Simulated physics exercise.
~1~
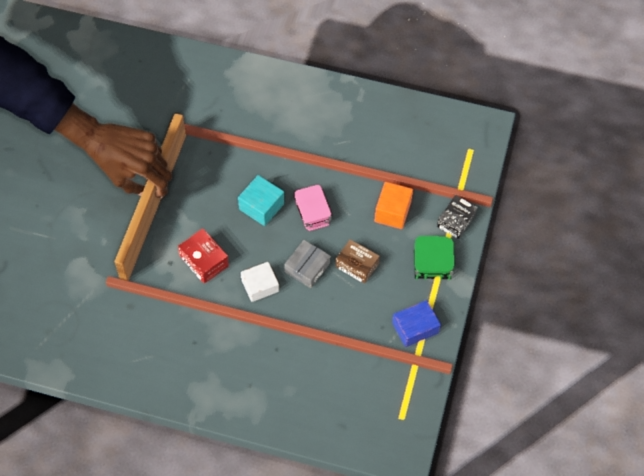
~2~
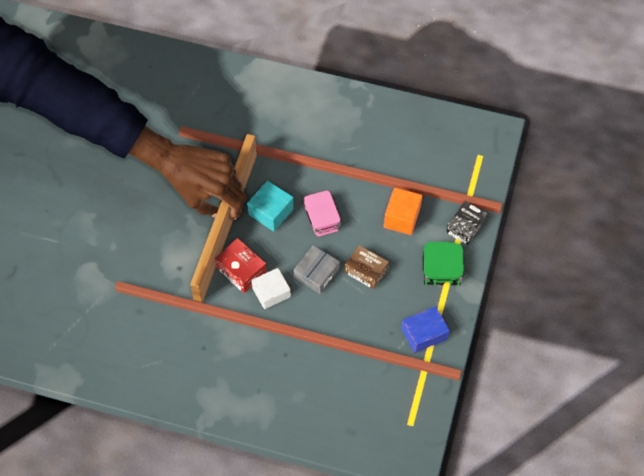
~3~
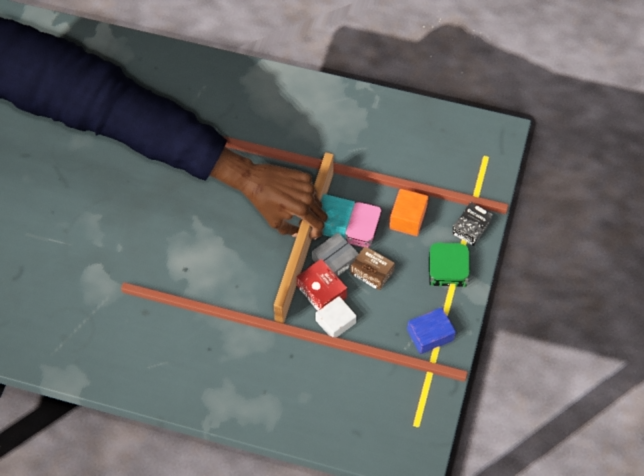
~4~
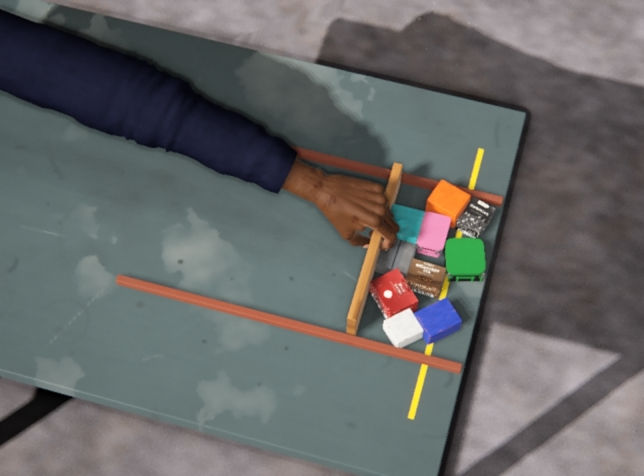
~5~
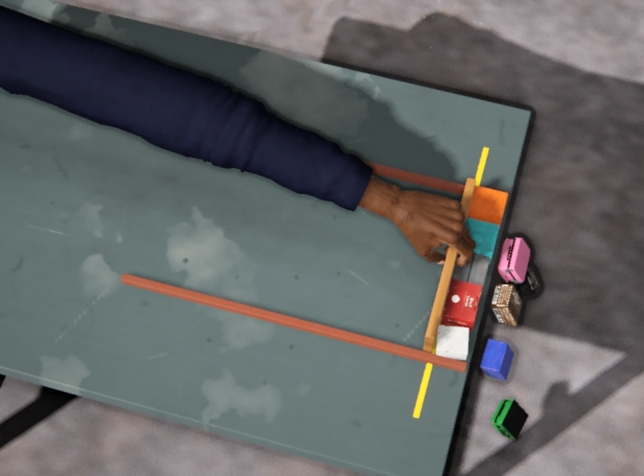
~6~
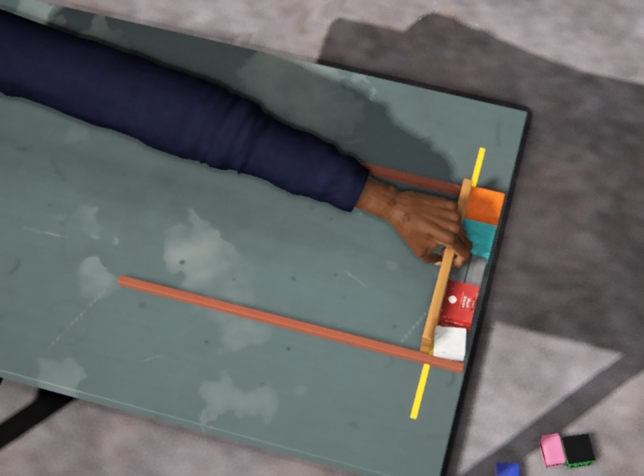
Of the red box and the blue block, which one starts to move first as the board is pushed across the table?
The red box starts to move first, pushed along early by the board. The blue block stays still near the tape until the board and the gathered pieces get close to it.
The clip shows a hand pushing a wooden board rightward across a table, gathering small colourful blocks between two rails. The board stops at the yellow tape; pink, brown, blue, green and black pieces drop off the edge, while orange, turquoise, grey, red and white ones remain.
